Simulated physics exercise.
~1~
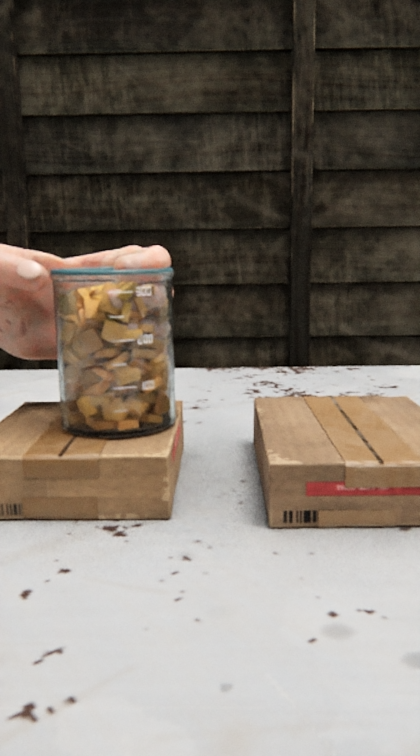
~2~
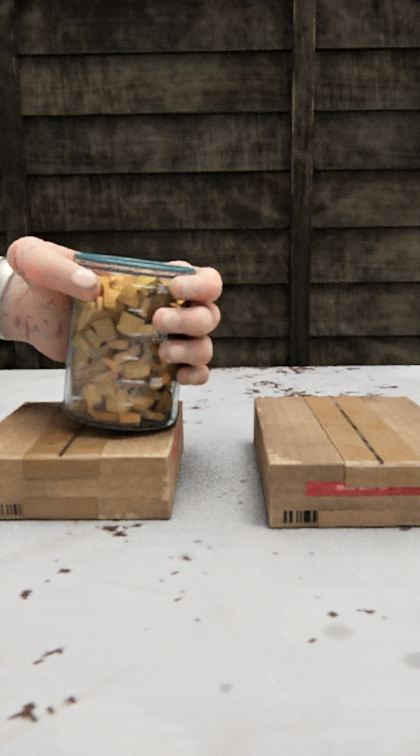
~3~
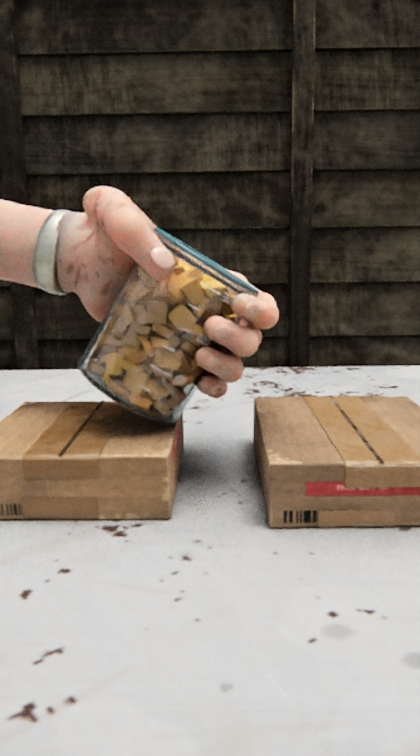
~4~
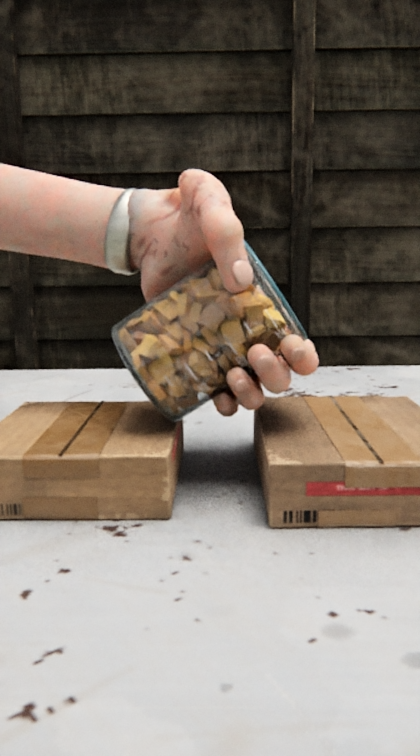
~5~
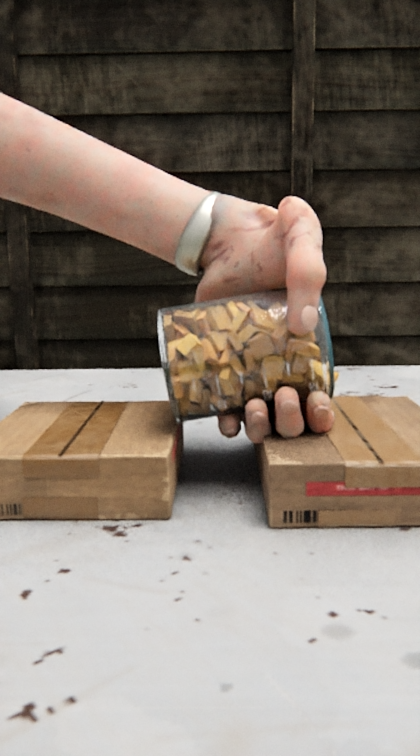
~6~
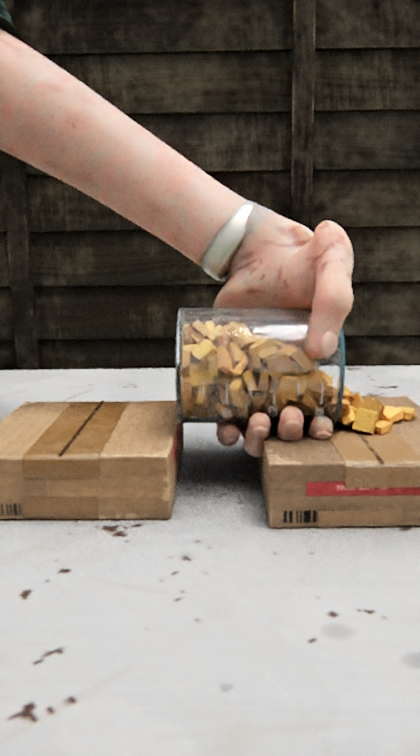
A clear tub of small yellowish-brown pieces was lifted by a hand off the left cardboard box, tipped steadily to the right and carried across the gap, until it lay sideways by the right box with a few pieces spilled on top.
